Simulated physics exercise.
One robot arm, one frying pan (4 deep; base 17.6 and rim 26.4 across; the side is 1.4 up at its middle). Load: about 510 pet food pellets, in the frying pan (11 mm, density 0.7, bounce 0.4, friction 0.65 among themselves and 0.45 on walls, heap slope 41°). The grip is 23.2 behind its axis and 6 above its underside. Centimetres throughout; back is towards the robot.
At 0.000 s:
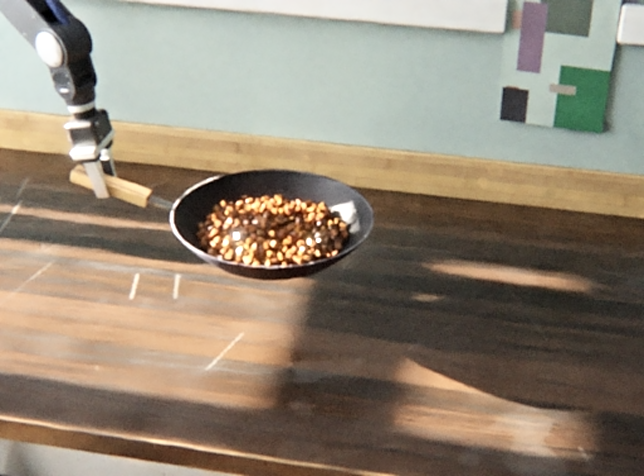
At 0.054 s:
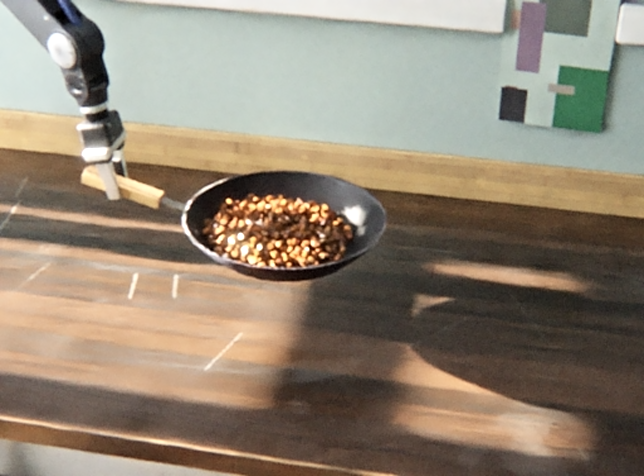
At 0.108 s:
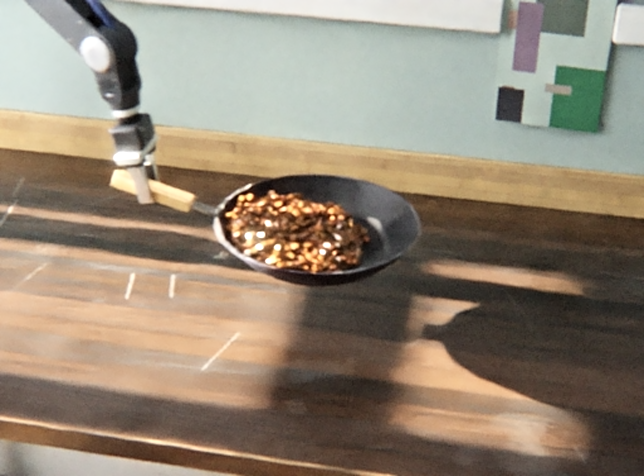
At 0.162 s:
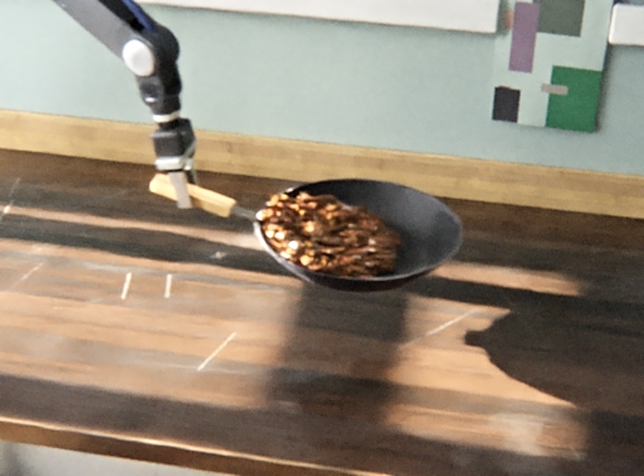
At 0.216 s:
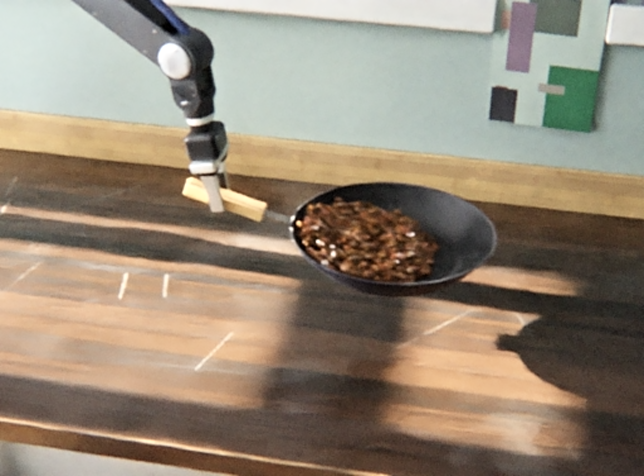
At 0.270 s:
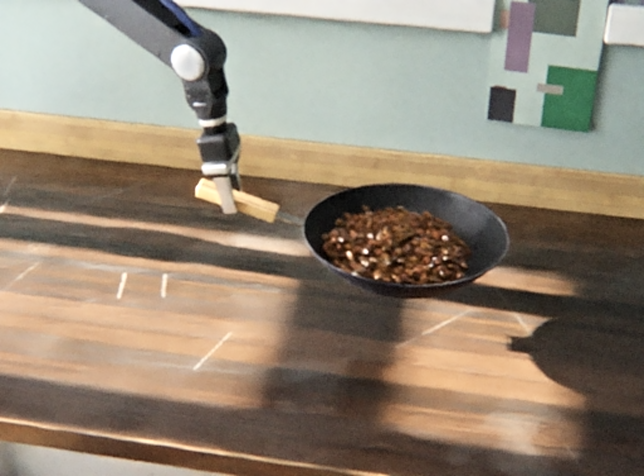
To begin with, a robot arm grips the handle of a dark frying pan heaped with small brown pellets above a wooden table. The arm carries the pan to the right, and the pellets bunch toward the handle side. Near the end, the movement slows and the pellets slide back toward the middle.
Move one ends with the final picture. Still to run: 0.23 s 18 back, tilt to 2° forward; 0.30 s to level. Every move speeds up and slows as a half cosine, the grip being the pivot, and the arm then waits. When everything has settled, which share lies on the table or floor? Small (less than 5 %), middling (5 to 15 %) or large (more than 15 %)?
A large share, more than 15 %, ends on the table or floor.
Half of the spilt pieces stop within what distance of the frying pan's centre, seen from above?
About 12 cm.
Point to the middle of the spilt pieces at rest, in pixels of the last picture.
At about (343, 319).
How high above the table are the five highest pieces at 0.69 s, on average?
About 14 cm.
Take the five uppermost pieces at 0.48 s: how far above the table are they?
About 17 cm.
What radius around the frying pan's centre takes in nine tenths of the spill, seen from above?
Roughly 20 cm.
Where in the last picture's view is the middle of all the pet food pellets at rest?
Near (285, 239).
By 0.48 s, tilted 2° forward, highest piece 18 above the table; 381 in the frying pan, 131 in flight or on a rim.
By 0.69 s, level, highest piece 14 above the table; 390 in the frying pan, 118 on the table or floor, 4 in flight or on a rim.
By 1.00 s, level, highest piece 14 above the table; 390 in the frying pan, 122 on the table or floor.
By 2.05 s, level, highest piece 14 above the table; 390 in the frying pan, 122 on the table or floor.
Final count, 390 in the frying pan, 122 on the table or floor. That is 24 % on the table or floor.
